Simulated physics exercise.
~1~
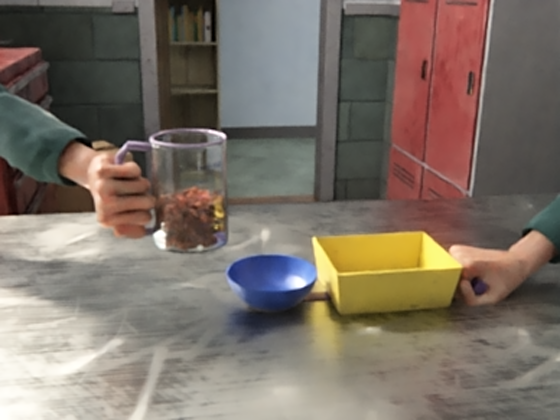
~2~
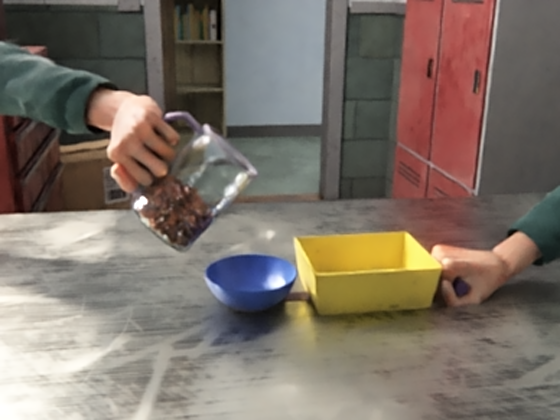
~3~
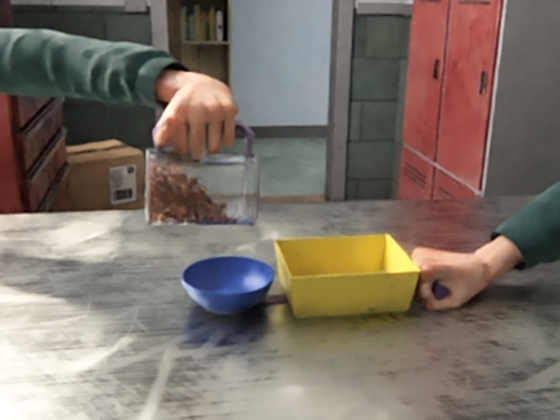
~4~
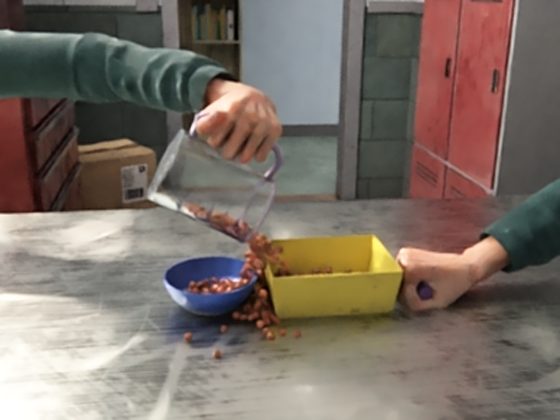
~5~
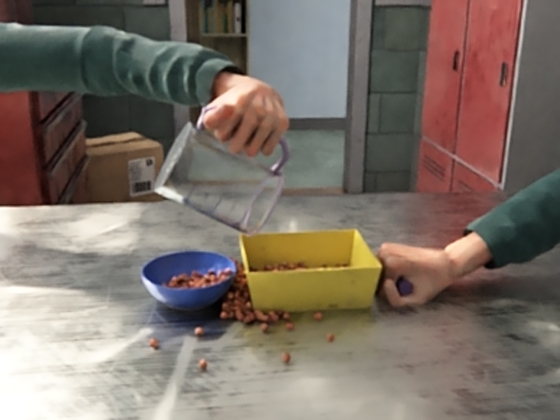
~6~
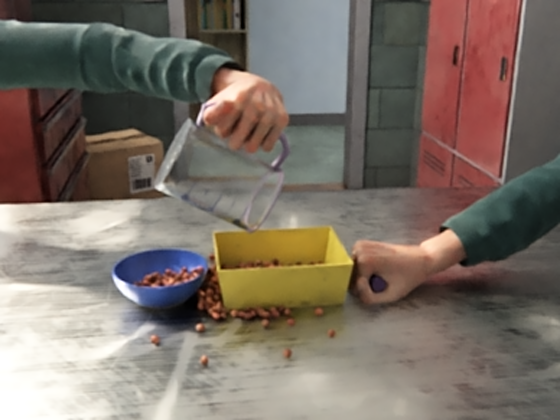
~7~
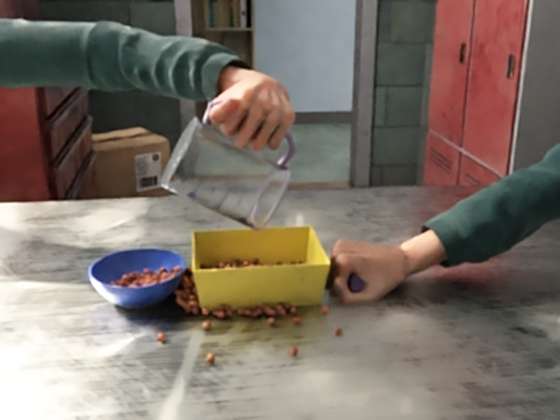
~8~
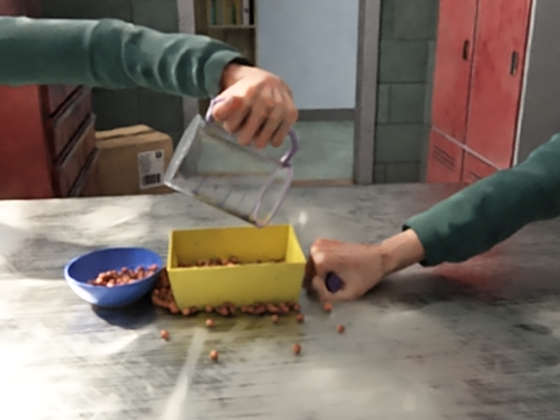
A hand tips a clear jug of small reddish-brown pellets over a blue bowl and a yellow tin as both slide left across a table, another hand beside the tin; pellets land in both and scatter around them, leaving the upturned jug empty.
